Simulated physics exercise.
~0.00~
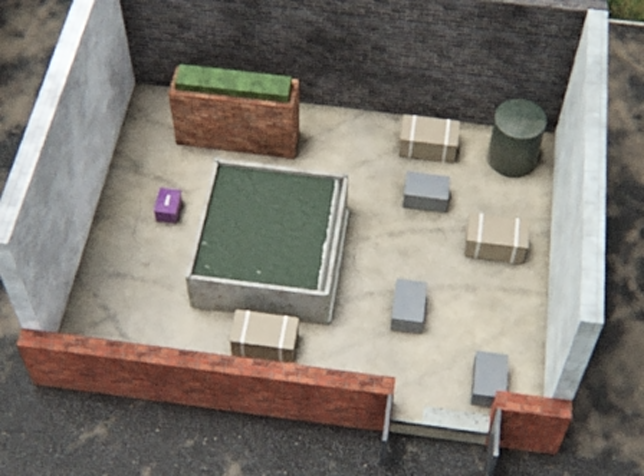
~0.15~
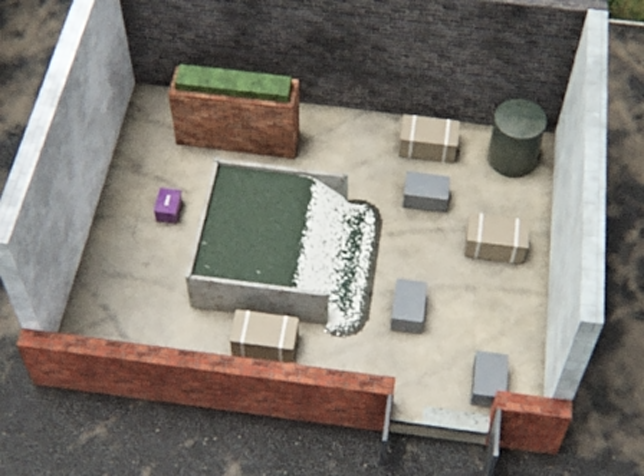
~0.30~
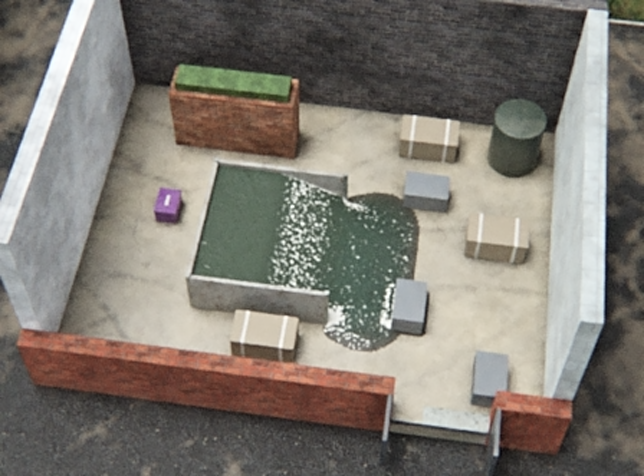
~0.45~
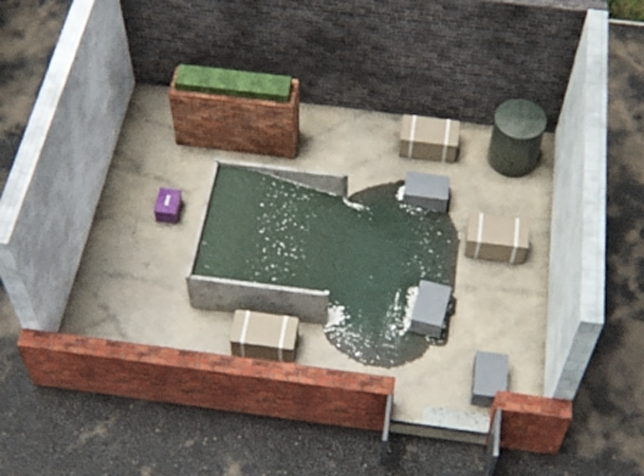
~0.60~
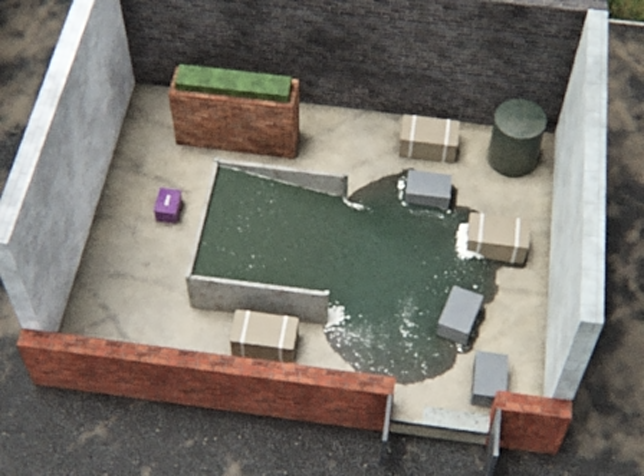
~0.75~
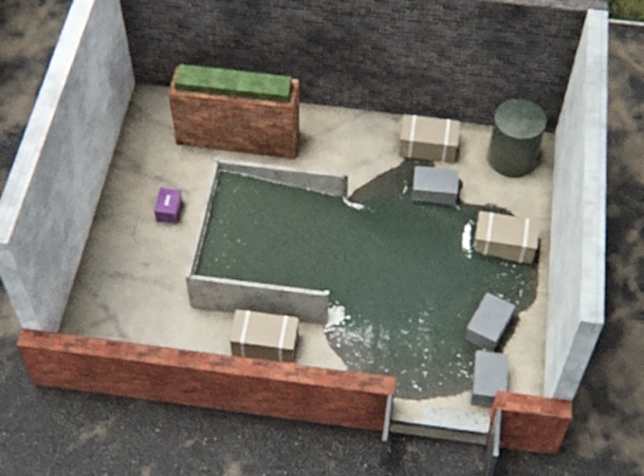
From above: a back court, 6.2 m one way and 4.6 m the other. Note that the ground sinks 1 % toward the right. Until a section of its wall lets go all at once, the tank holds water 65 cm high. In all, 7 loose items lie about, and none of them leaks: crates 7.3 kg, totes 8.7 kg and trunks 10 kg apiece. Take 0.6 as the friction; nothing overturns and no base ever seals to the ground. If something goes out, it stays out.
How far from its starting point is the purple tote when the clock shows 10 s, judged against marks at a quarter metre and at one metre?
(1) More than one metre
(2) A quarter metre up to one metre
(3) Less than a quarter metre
3, less than a quarter metre.
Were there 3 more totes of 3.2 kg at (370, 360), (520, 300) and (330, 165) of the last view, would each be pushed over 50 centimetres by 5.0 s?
Lab note - in order: Above threshold / below threshold / above threshold.
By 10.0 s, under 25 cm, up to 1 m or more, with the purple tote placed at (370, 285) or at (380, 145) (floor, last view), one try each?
In turn: It travels far; it gets carried off.
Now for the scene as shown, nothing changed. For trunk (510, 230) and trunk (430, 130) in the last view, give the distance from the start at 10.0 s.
Lab note - net shifts in order: 300 cm; 300 cm.
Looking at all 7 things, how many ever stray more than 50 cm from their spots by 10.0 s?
I make it 6.
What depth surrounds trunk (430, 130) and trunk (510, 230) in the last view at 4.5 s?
6 and 13 cm.
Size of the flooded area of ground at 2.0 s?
Near 15 m2 in all.
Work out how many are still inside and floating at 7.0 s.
Count at that moment: 5.
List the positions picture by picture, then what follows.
The first picture shows the purple tote at (167, 201) rests on the ground; 3.1 m2 under water; 0 of 7 have shifted.
The second picture shows the purple tote at (167, 201) rests on the ground; water covers 4.1 m2; 0 of 7 have shifted.
The third picture shows the purple tote at (167, 201) rests on the ground; 5.3 m2 under water; 0 of 7 have shifted.
The fourth picture shows the purple tote at (167, 201), on the bottom; 6.8 m2 under water; 1 of 7 have shifted.
The fifth picture shows the purple tote at (167, 201) rests on the ground; water covers 8.3 m2; 1 of 7 have shifted.
The sixth picture shows the purple tote at (167, 201) rests on the ground; water covers 10.1 m2; 3 of 7 have shifted.
After 2.0 s the purple tote is near (167, 201), 0.0 m from its start, aground; 0 of 7 are out; 4 afloat.
After 4.5 s the purple tote is near (167, 201), 0.0 m from its start, aground; 1 of 7 are out; 4 afloat.
After 7.0 s the purple tote is near (167, 201), 0.0 m from its start, aground; 1 of 7 are out; 5 afloat.
After 10.0 s the purple tote is near (167, 201), 0.0 m from its start, aground; 1 of 7 are out; 5 afloat.
